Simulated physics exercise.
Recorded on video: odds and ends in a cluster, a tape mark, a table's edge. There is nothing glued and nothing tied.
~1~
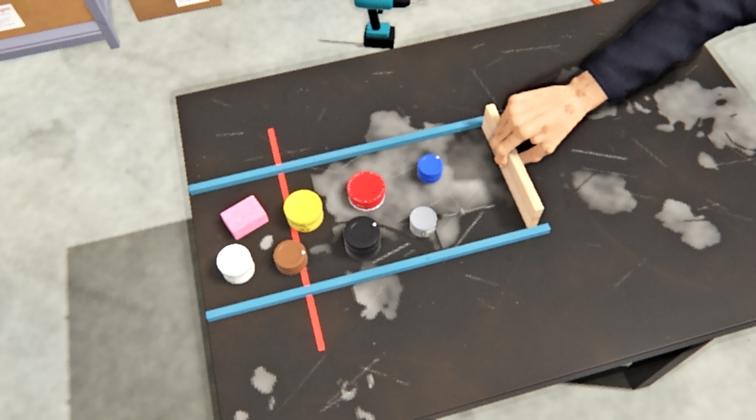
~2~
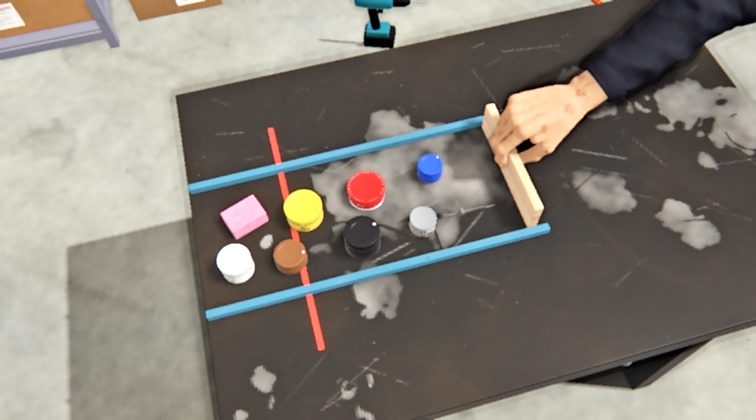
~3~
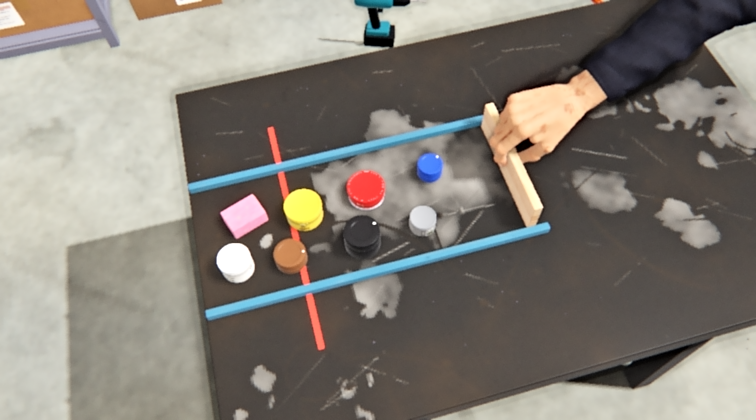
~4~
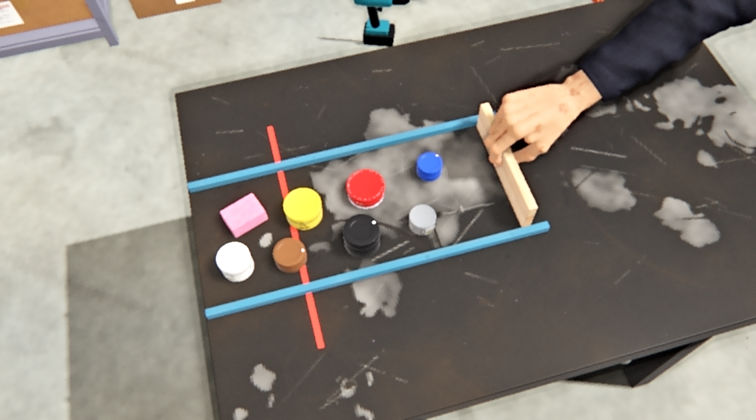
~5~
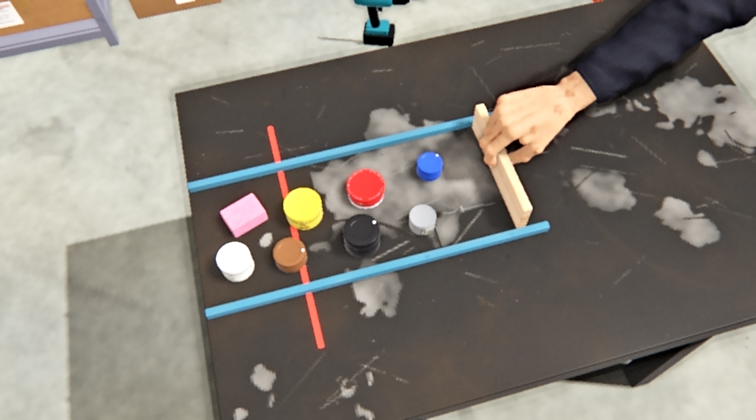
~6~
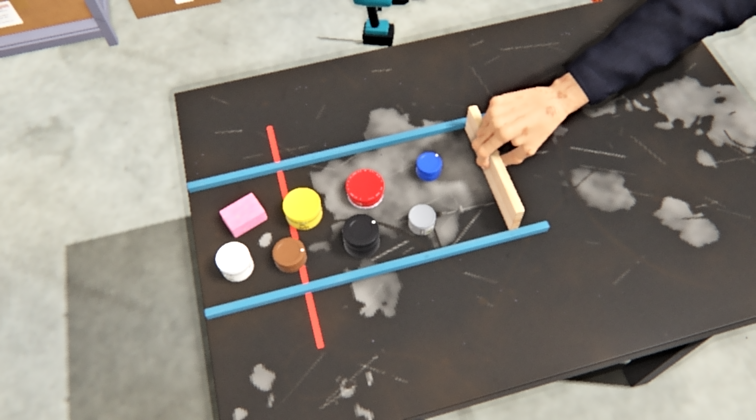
A hand in a dark sleeve grips a pale wooden board at the right end of two blue rails on a scuffed black table, seen from above. Between and left of the board sit blue, grey, red, black, yellow and brown round pieces, with a pink block and white tub beyond a red tape line. The hand, still at first, slides the board slightly left; the pieces and camera stay practically still.
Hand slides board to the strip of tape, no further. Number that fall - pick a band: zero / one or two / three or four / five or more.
Band: Zero.
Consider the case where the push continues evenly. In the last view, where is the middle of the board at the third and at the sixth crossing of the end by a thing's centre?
I'd say close to (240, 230), then close to (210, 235).
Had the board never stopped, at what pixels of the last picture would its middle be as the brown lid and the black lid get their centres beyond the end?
The middle is at (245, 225) when it's the brown lid, and at (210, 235) when it's the black lid.
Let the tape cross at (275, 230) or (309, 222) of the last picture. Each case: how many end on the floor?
The first gives 1 and the second gives 0.
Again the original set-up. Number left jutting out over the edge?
You'd get 1.
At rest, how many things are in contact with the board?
Number: 3.
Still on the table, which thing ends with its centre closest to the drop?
It's the white tub.
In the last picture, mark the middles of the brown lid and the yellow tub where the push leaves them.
Result: One at about (228, 275), the other at about (241, 244).
Soon after, none off yet; white tub at rest near (235, 262); pink block at rest near (244, 215); brown lid at rest near (290, 255).
After that, none off yet; white tub moving near (230, 263); pink block at rest near (242, 215); brown lid displaced about its own width near (263, 263).
In the end, the number that fall off is zero.
